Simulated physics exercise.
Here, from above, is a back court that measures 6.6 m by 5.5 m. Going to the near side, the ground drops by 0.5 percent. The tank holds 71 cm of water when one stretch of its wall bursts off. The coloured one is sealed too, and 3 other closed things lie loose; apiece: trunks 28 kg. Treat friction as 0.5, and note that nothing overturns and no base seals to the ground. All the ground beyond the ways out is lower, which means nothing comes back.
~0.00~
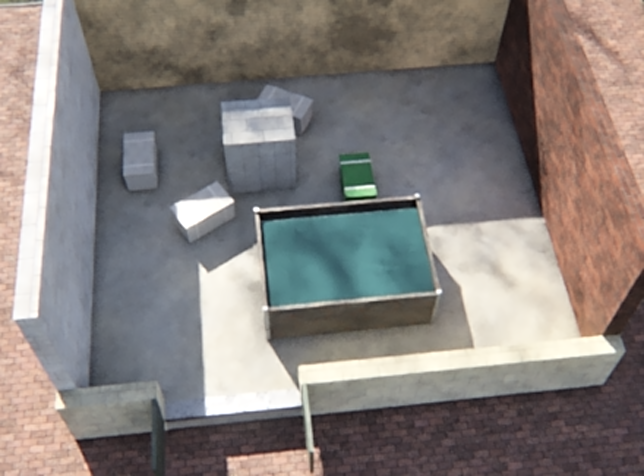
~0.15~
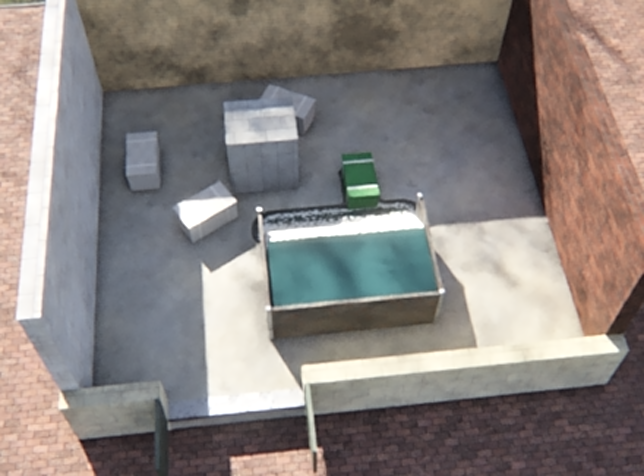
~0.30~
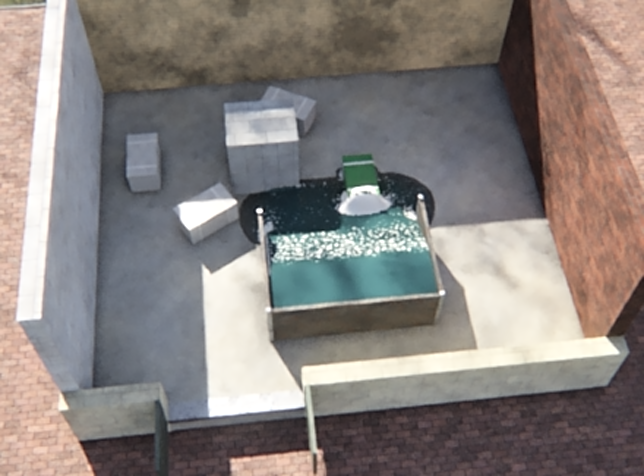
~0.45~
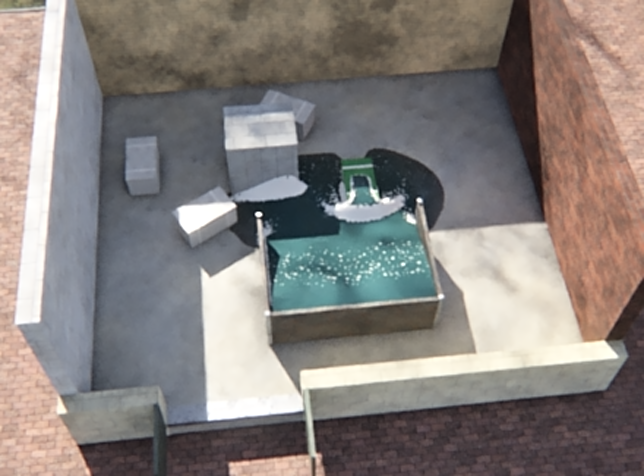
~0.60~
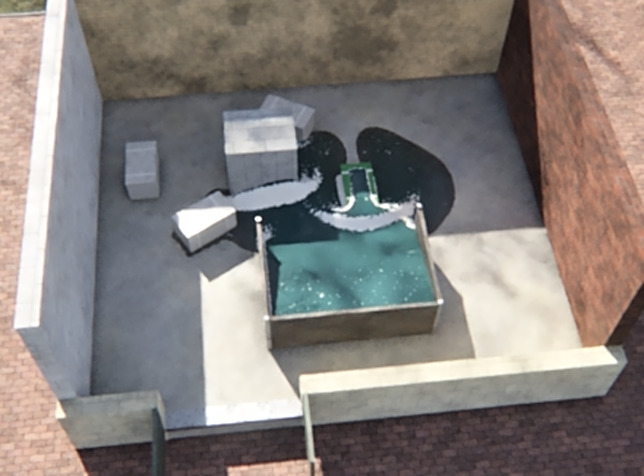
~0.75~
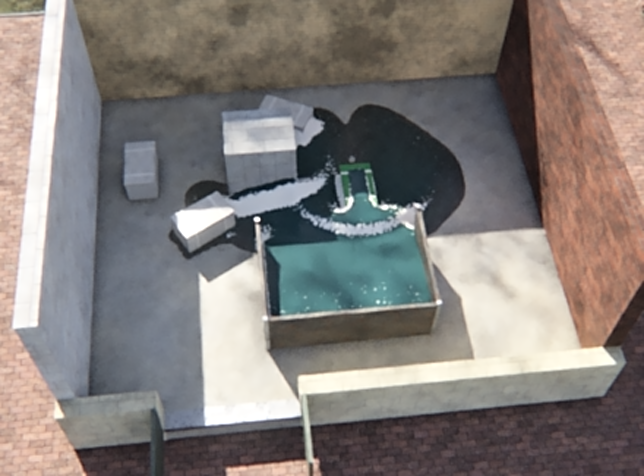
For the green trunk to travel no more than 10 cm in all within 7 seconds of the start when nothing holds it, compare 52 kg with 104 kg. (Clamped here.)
My guess is even the heavier one fails.
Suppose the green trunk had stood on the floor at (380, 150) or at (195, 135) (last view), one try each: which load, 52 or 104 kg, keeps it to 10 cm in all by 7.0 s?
No option, then heavy one only.
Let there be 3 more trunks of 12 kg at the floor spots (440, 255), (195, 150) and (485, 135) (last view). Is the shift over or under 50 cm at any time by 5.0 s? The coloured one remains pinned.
Each in turn: Further than that, further than that, further than that.
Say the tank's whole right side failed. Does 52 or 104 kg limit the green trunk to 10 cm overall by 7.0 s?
Under that change, the first option suffices.
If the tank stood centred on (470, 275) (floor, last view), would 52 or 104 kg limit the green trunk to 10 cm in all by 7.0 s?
So then the heftier mass is needed.
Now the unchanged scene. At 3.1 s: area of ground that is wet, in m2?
Wet: Near 28 m2.
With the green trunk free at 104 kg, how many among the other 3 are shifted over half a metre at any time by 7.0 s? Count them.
That makes 3.
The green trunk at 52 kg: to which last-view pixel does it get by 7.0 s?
I'd put it at roughly (453, 124) in the last view.
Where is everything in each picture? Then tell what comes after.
In the first picture, the green trunk at (358, 175), on the bottom; 3.3 m2 under water; 0 of 4 have shifted.
In the second picture, the green trunk at (360, 174), on the bottom; water covers 4.5 m2; 0 of 4 have shifted.
In the third picture, the green trunk at (361, 176) rests on the ground; water covers 5.9 m2; 0 of 4 have shifted.
In the fourth picture, the green trunk at (360, 179), on the bottom; water covers 7.2 m2; 0 of 4 have shifted.
In the fifth picture, the green trunk at (359, 184), on the bottom; water covers 8.6 m2; 0 of 4 have shifted.
In the sixth picture, the green trunk at (358, 185), on the bottom; water covers 10.3 m2; 0 of 4 have shifted.
After 1.4 s the green trunk would be 182 cm from its start with 52 kg and 70 cm from its start with 104 kg; 17 cm of water round it then.
After 3.1 s the green trunk would be 233 cm from its start with 52 kg and 109 cm from its start with 104 kg; 7 cm of water round it then.
After 4.9 s the green trunk would be 196 cm from its start with 52 kg and 109 cm from its start with 104 kg; 9 cm of water round it then.
After 7.0 s the green trunk would be 193 cm from its start with 52 kg and 109 cm from its start with 104 kg; 6 cm of water round it then.
